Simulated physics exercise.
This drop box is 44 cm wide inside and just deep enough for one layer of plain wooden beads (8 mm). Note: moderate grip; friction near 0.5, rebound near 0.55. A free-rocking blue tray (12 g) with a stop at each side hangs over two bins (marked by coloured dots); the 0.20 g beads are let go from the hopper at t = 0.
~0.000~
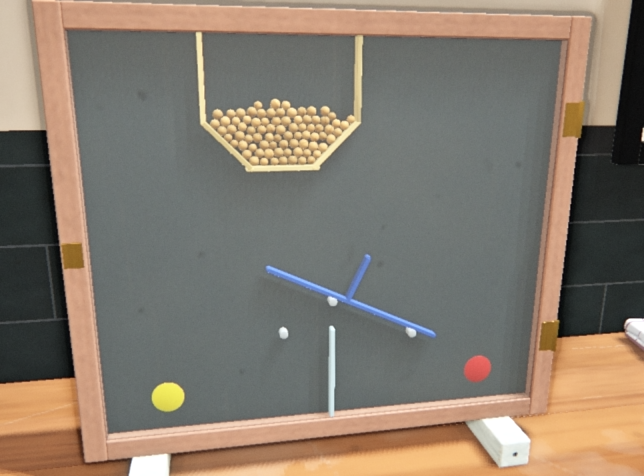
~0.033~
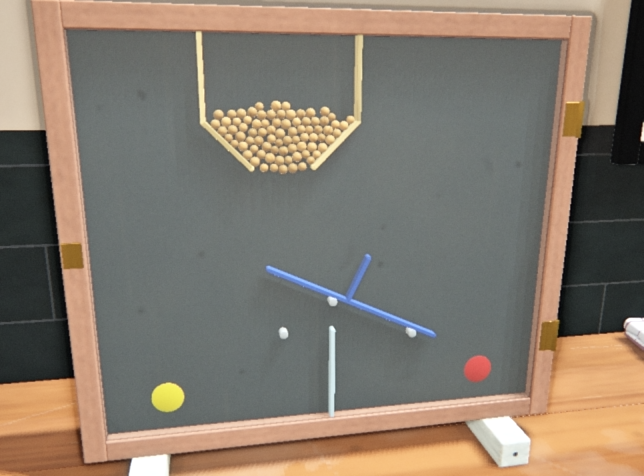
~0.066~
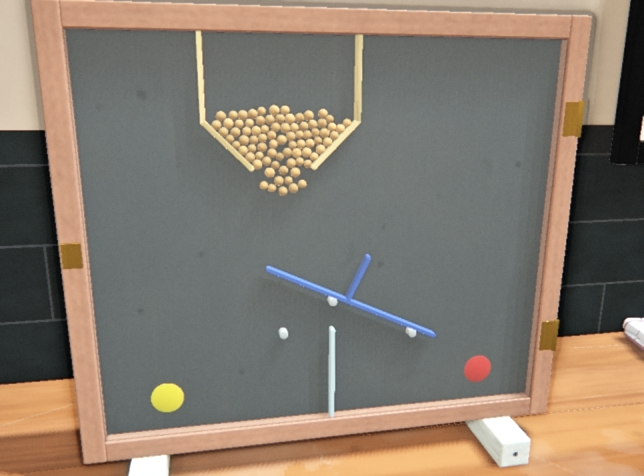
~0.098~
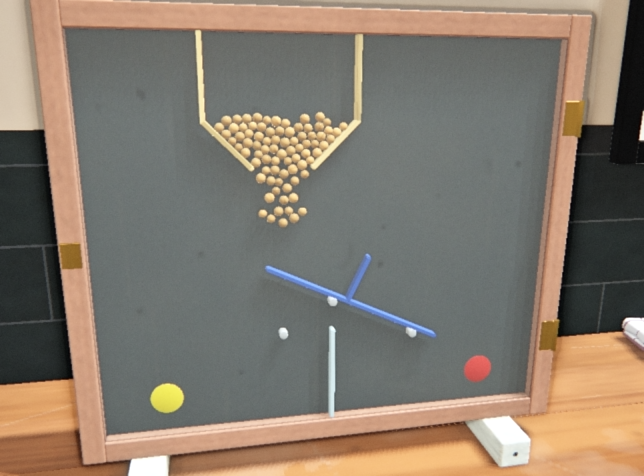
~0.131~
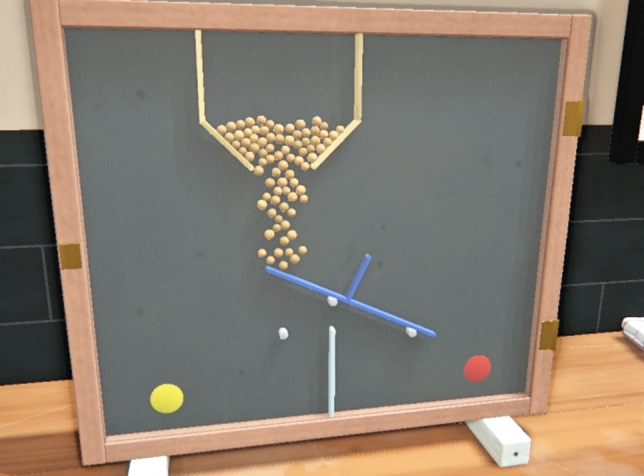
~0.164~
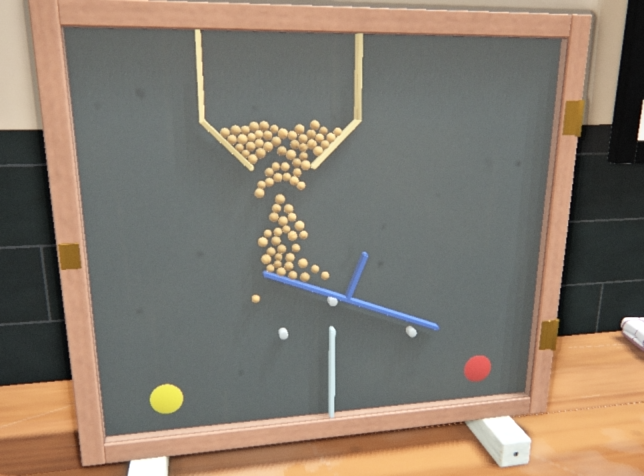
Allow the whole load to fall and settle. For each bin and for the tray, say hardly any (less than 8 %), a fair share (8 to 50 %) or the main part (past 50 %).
Final shares - yellow bin majority, Red bin trace only, tray trace only.
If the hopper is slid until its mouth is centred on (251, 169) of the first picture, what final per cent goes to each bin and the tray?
Yellow bin 85, red bin 0, tray 15.
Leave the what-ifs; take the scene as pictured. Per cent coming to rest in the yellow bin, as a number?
Share: Around 100 %.
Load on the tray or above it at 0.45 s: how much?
Some 30 percent.
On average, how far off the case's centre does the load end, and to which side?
It sits around 14 cm left of centre.
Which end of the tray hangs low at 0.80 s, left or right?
The tray dips on its right side.
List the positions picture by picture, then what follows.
Gate shut, about 80 beads in the hopper; its mouth (251, 169) to (313, 167); tray right end down 25°; its ends (268, 269) and (432, 334), top of its upright wall (368, 257); pivot (332, 301); stops (283, 333) and (411, 332); no lips; yellow bin (168, 397), red bin (477, 369), in the first frame.
In the second frame, 2 out; bottom bead (283, 169); tray right end down 25°.
In the third frame, 10 out; bottom bead (283, 191); tray right end down 25°.
In the fourth frame, 21 out; bottom bead (283, 223); tray right end down 25°.
In the fifth frame, 30 out; bottom bead (283, 266); tray right end down 25°.
In the sixth frame, 40 out; bottom bead (256, 299); tray right end down 21°; its ends (265, 274) and (436, 327), top of its upright wall (365, 255).
After 0.25 s 80 % have left the hopper; tray level; on or over it 65 %, past it to the left 10 %, to the right 0 %.
After 0.80 s 100 % have left the hopper; tray right end down 25°; on or over it 0 %, past it to the left 100 %, to the right 0 %.
All still by 1.9 s, yellow bin 100 %, red bin 0 %, tray 0 %; tray right end down 25°.
